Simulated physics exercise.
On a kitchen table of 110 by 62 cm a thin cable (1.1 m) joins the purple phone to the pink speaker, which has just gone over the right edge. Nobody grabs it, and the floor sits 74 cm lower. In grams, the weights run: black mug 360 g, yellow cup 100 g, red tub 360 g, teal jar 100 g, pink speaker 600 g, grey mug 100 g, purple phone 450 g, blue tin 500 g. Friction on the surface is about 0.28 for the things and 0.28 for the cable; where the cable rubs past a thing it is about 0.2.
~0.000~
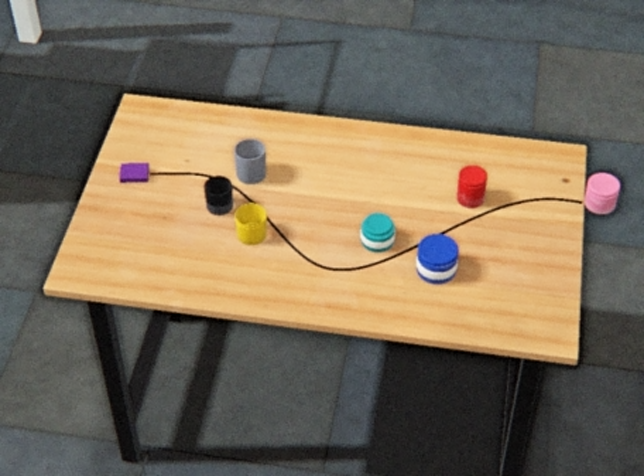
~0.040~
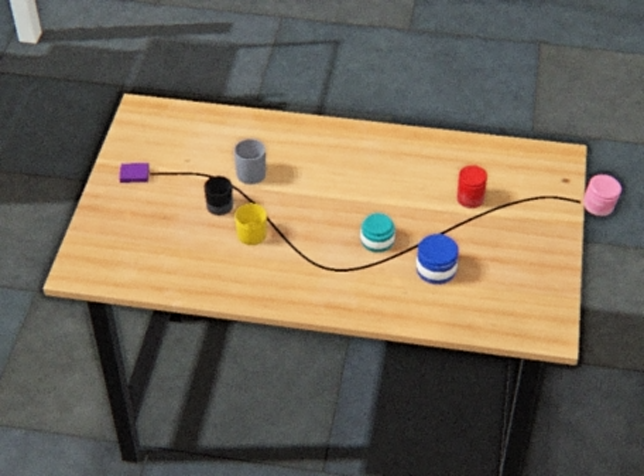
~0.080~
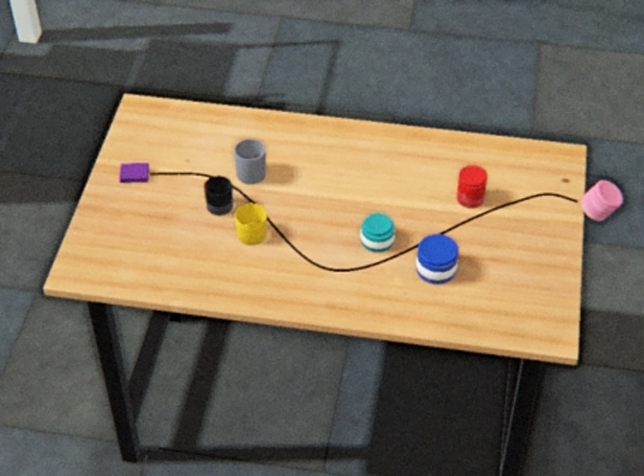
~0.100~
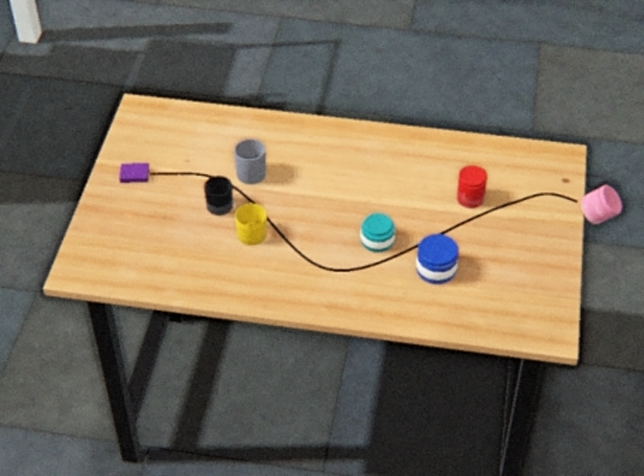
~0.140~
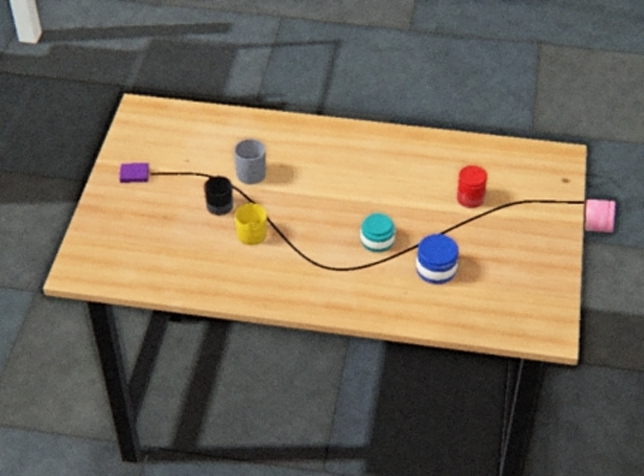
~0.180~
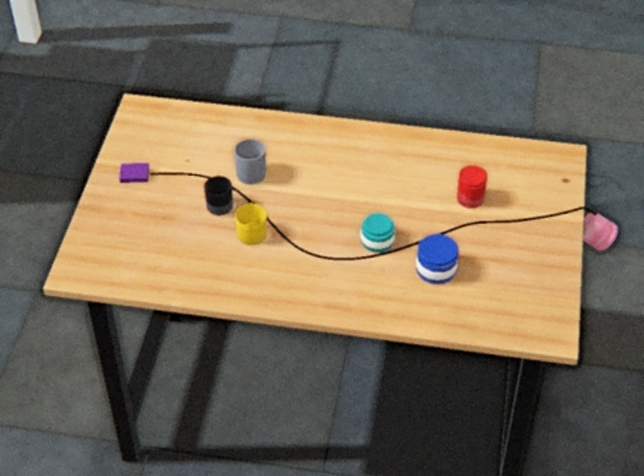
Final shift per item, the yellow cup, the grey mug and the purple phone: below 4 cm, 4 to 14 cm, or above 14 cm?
In order: Yellow cup: Small move; grey mug: Fair move; purple phone: Big move.
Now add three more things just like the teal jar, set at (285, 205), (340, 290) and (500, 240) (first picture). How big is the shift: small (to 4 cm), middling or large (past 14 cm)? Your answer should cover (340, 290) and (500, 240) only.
First one: A slight shift; second one: A slight shift.
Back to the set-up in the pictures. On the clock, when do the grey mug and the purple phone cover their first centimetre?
Grey mug 0.50 s; purple phone 0.28 s, roughly.
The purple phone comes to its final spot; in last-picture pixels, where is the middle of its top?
The top finishes roughly at pixel (456, 207) of the last view.
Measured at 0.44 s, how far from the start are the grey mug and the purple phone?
Measured: Grey mug at 0 cm, purple phone at 15 cm.
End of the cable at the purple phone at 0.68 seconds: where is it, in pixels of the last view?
Look around (331, 203) and you'll see it.
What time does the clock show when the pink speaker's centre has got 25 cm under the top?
That comes at 0.30 seconds.
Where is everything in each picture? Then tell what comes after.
In the first frame, yellow cup (251, 215); grey mug (250, 149); purple phone (134, 170); cable runs through (532, 200) (353, 269) (274, 226).
In the second frame, pink speaker (604, 185); cable runs through (531, 199) (352, 270).
In the third frame, pink speaker (602, 201); cable runs through (529, 198) (352, 270).
In the fourth frame, pink speaker (602, 205); cable runs through (529, 197) (352, 270).
In the fifth frame, pink speaker (600, 216); cable runs through (533, 201) (353, 269).
In the sixth frame, yellow cup (251, 215); grey mug (250, 149); purple phone (134, 170); cable runs through (557, 215) (457, 228) (362, 258) (275, 227).
After 0.4 s, the cable's tail end at (220, 187); purple phone 17 cm off its start, teal jar 37 cm off its start, pink speaker over the edge.
After 0.7 s, the cable's tail end at (331, 203); purple phone 42 cm off its start, grey mug 7 cm off its start, teal jar over the edge.
After 0.9 s, the cable's tail end at (447, 211); purple phone 67 cm off its start at (432, 202), grey mug 8 cm off its start at (282, 140), teal jar over the edge.
After 1.2 s, the cable's tail end at (470, 216); purple phone 72 cm off its start, grey mug 8 cm off its start, teal jar over the edge.
After 2.4 s, the cable's tail end at (470, 216); purple phone 72 cm off its start at (456, 207), grey mug 8 cm off its start at (282, 140), yellow cup 0 cm off its start at (251, 215), teal jar over the edge.
